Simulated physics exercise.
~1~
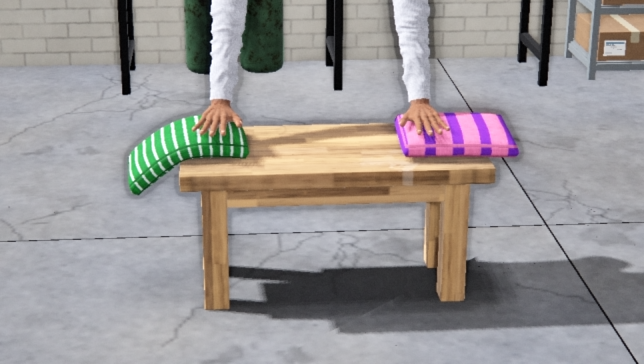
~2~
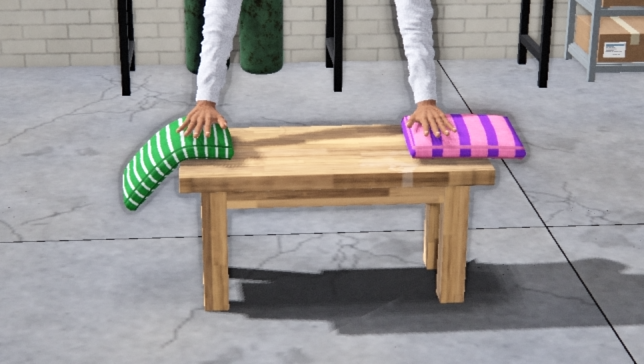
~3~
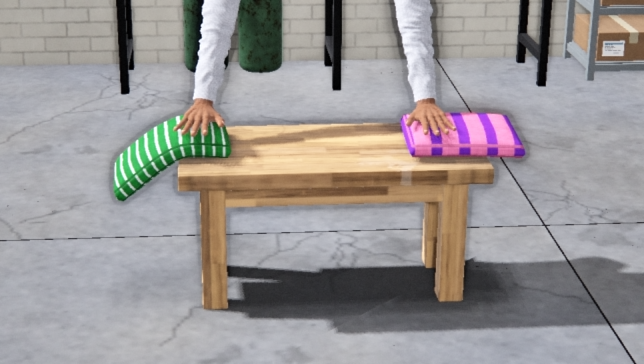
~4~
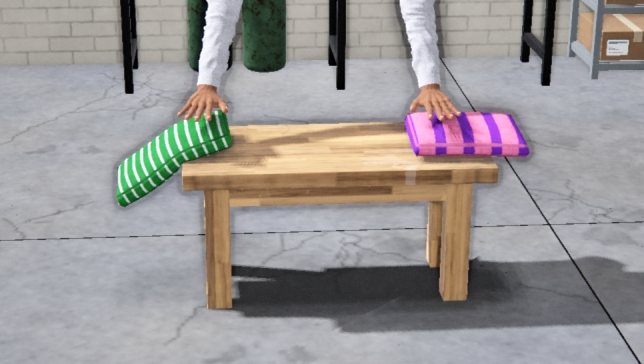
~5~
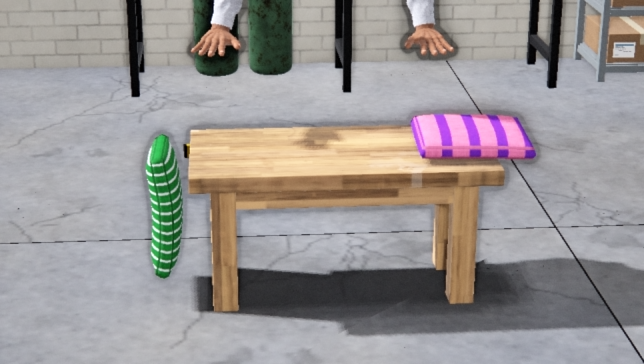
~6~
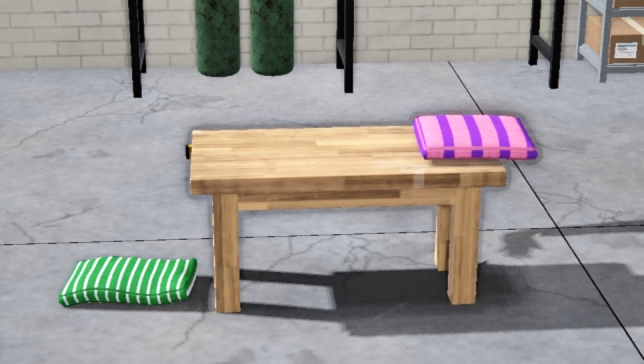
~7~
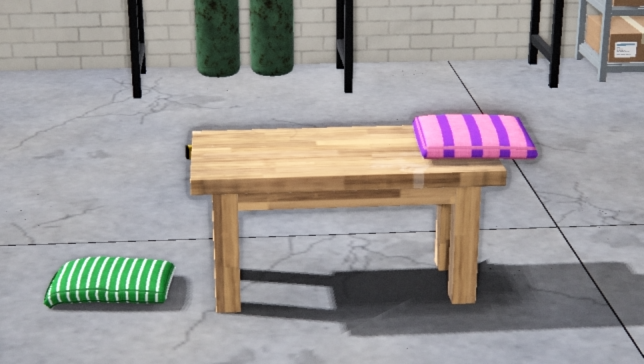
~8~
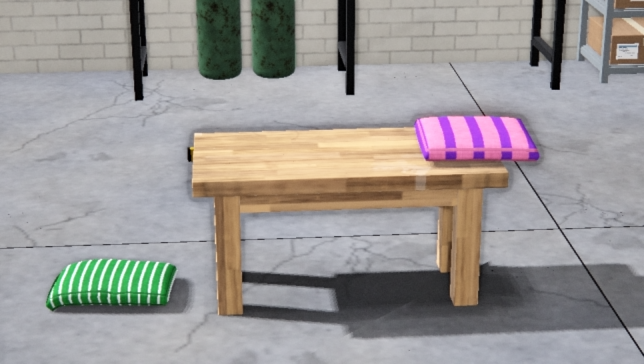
In a room with a cracked grey concrete floor and a pale brick wall, a wooden bench is seen from the front and slightly above, in a gently swaying view. Two hands in white sleeves press on a green pillow with white stripes at the left end and a pink cushion with purple stripes at the right. They slide the pillow outward until it droops over the edge, and nudge the cushion slightly right. The hands then lift and draw back out of view. The green pillow tips off and drops to the floor, ending flat left of the bench, while the pink cushion stays on top.
